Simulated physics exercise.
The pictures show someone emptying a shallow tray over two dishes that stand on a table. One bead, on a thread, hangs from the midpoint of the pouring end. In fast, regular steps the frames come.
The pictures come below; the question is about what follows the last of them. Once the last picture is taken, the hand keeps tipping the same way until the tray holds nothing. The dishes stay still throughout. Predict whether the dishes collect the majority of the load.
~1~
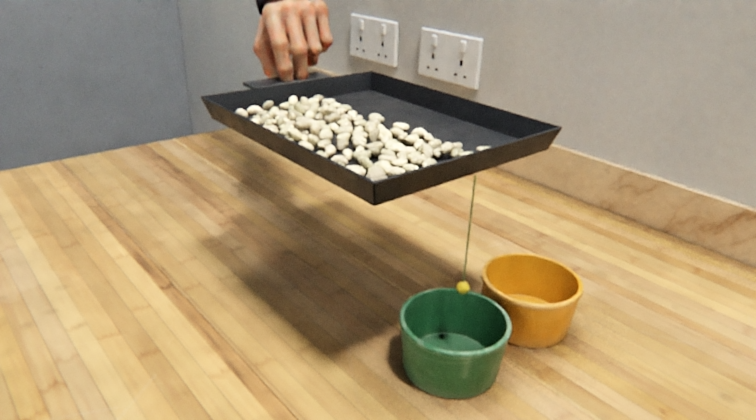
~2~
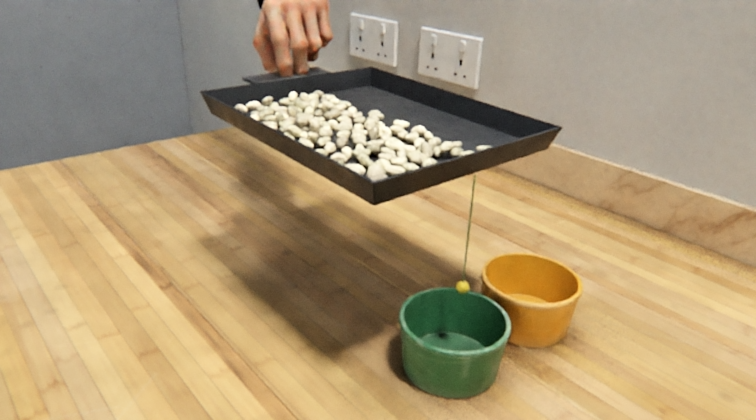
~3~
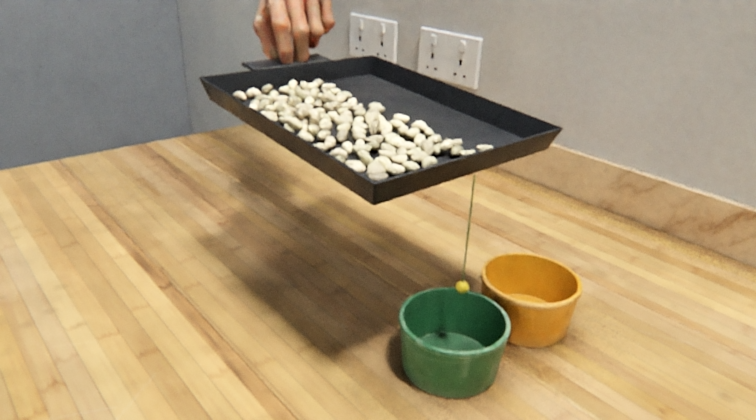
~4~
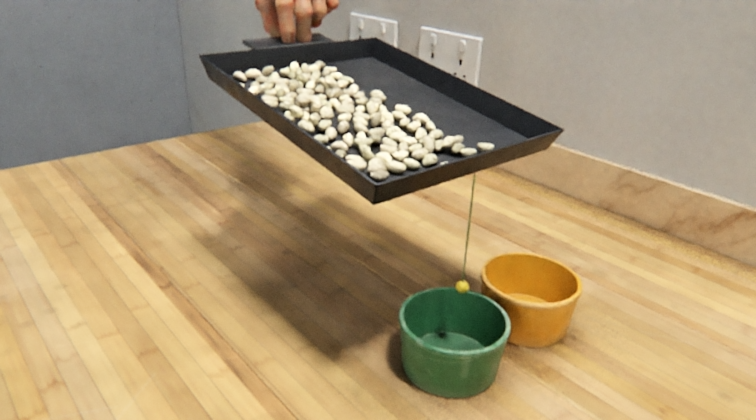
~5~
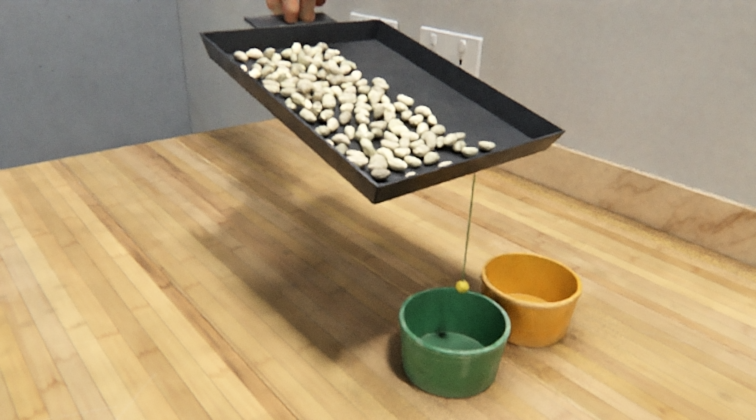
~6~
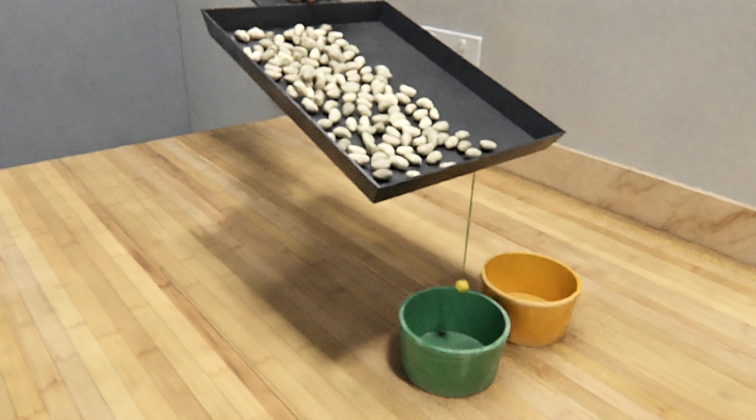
They collect only a minority.
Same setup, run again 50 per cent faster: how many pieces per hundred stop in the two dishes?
It would be some 20 in a hundred.
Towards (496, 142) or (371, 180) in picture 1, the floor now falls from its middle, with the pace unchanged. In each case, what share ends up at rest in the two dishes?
For the first aim it is 80 in a hundred, for the second 0 in a hundred.
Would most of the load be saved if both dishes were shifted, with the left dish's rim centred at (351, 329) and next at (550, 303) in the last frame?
The pair would catch the lesser share the first time and the lesser share the second time.
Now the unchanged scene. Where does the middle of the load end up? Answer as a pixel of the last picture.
Near (514, 403), more or less.
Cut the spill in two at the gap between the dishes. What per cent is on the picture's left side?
Around 30 per cent, give or take.
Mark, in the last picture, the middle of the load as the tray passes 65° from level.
Somewhere around pixel (457, 156) in the last picture.
Soon, tray tipped steeply; most on the tray; a stray few outside both; a small part in the air.
A while on, tray tipped past a quarter turn; a small part on the tray; a small part in the left dish; a small part in the right dish; about half outside both; about a quarter in the air.
Towards the end, tray tipped past a quarter turn; about a quarter in the left dish; a small part in the right dish; about two thirds outside both.
Finally, tray tipped past a quarter turn; about a quarter in the left dish; a small part in the right dish; about two thirds outside both.
